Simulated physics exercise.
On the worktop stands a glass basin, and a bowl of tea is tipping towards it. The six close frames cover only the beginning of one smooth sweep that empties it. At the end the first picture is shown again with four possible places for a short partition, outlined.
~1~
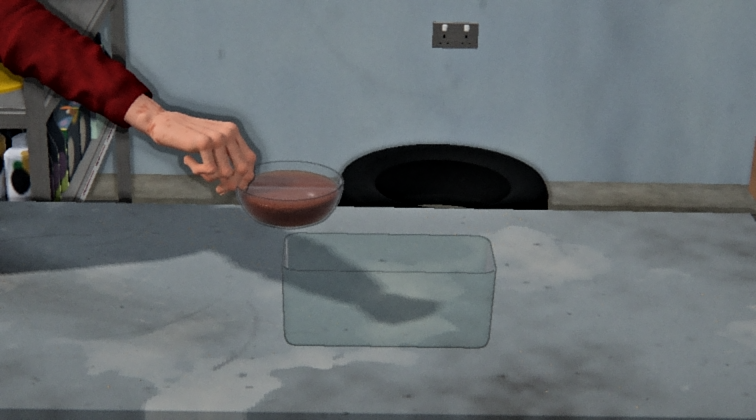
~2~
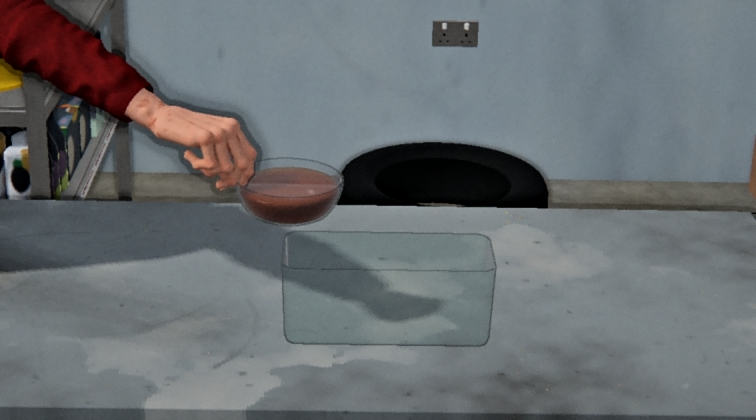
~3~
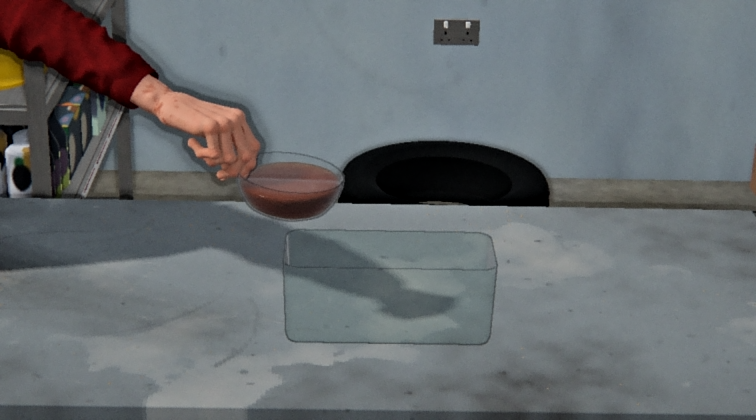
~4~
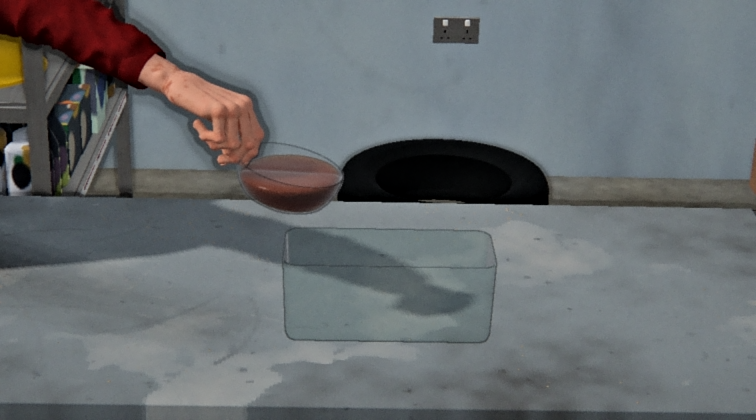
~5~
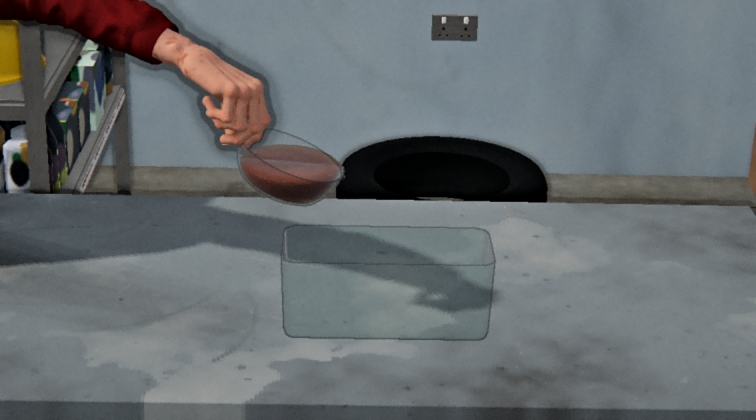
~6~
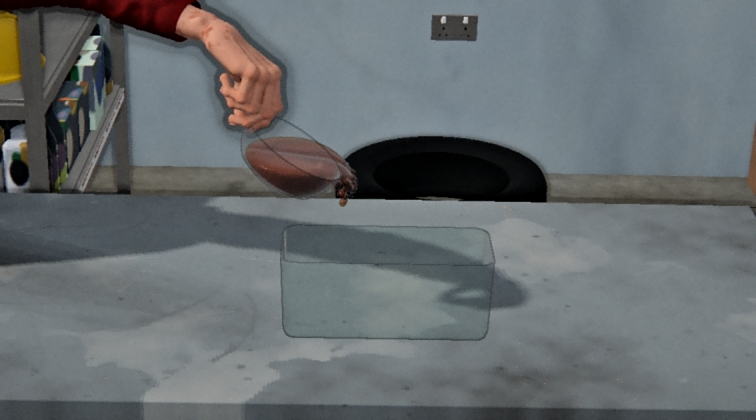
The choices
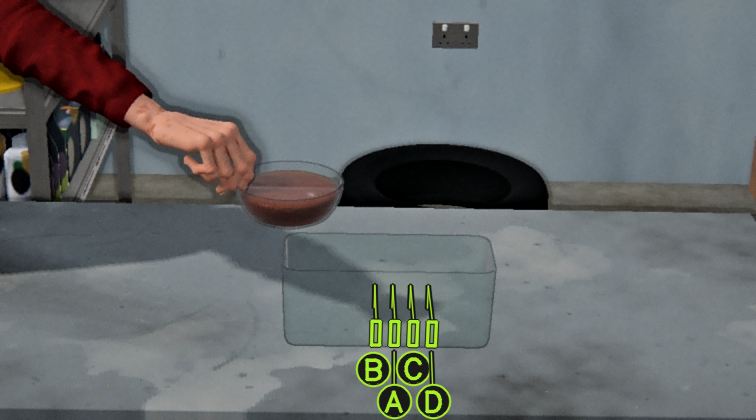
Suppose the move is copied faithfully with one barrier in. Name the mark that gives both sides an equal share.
C.
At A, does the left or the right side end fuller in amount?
More ends on the right.
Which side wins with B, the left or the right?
The right one.
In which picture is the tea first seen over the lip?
Picture 5.
On the marked copy, A at (394, 351); B at (375, 351); C at (412, 351); D at (431, 351).
If A is chosen, about 18 % ends left of the wall and 81 % right of it.
If B is chosen, about 11 % ends left of the wall and 89 % right of it.
If C is chosen, about 42 % ends left of the wall and 57 % right of it.
If D is chosen, about 79 % ends left of the wall and 20 % right of it.
